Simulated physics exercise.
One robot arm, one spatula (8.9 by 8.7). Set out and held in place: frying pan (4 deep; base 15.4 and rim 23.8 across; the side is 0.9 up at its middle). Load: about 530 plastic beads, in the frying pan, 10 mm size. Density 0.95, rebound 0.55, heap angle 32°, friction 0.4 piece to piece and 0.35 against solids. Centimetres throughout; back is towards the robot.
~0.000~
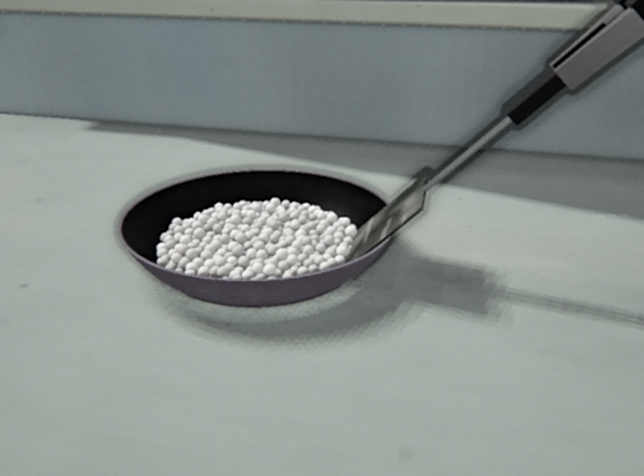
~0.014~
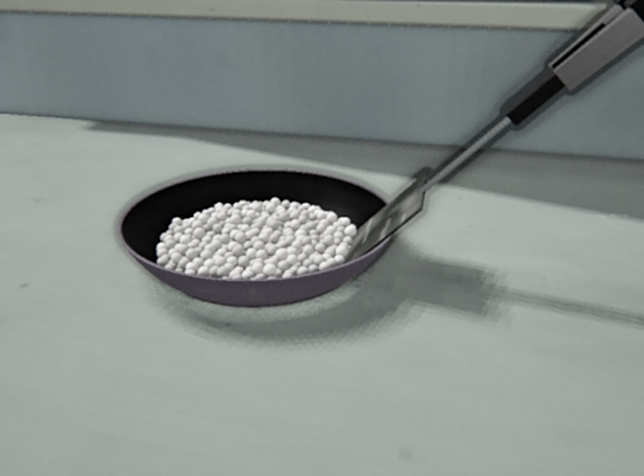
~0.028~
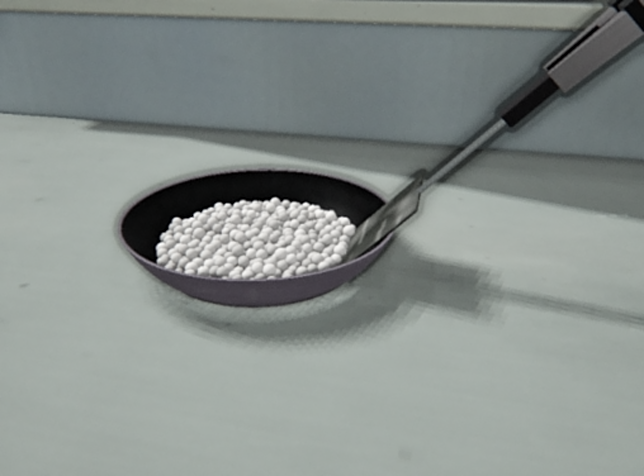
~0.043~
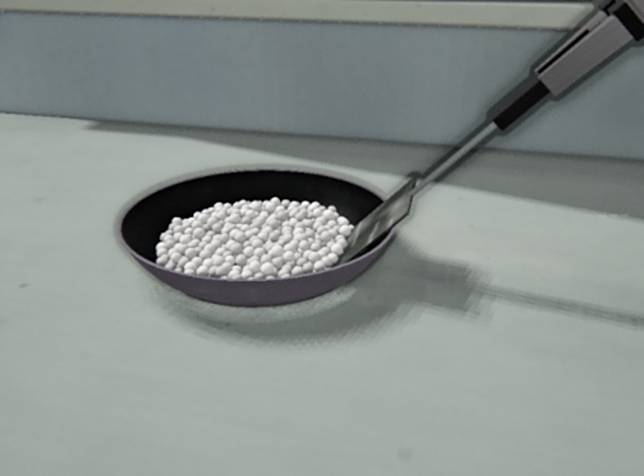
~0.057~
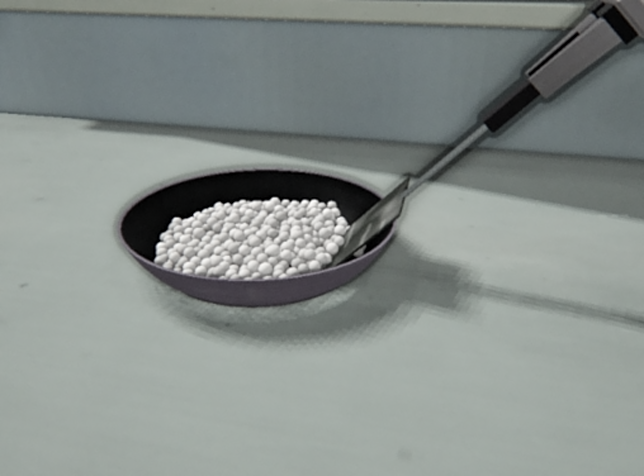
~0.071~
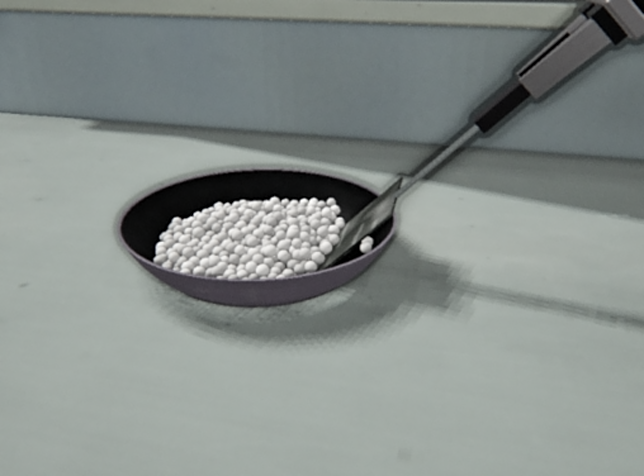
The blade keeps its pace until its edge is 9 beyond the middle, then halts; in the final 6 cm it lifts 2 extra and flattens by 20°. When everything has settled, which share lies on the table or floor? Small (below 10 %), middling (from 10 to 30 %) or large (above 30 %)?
A middling share, from 10 to 30 %, ends on the table or floor.
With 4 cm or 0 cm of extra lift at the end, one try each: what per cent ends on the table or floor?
Some 15 and 15 per cent.
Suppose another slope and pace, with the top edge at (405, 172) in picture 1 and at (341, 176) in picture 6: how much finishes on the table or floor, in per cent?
About 35 per cent.
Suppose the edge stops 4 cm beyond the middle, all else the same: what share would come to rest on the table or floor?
It would be near 0 per cent.
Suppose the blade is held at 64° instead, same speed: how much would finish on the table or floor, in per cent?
Then about 20 per cent.
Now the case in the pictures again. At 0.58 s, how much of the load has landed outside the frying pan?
About 15 per cent.
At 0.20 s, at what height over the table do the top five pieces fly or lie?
About 4 cm.
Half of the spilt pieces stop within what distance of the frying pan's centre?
Roughly 20 cm.
By 0.20 s, sloping 47°, highest piece 4 above the table; 527 in the frying pan.
By 0.32 s, sloping 39°, highest piece 5 above the table; 527 in the frying pan.
By 0.58 s, sloping 27°, highest piece 5 above the table; 433 in the frying pan, 91 on the table or floor, 3 on the blade or in flight.
By 1.63 s, sloping 27°, highest piece 5 above the table; 433 in the frying pan, 94 on the table or floor.
Final count, 433 in the frying pan, 94 on the table or floor. That is 18 % on the table or floor.
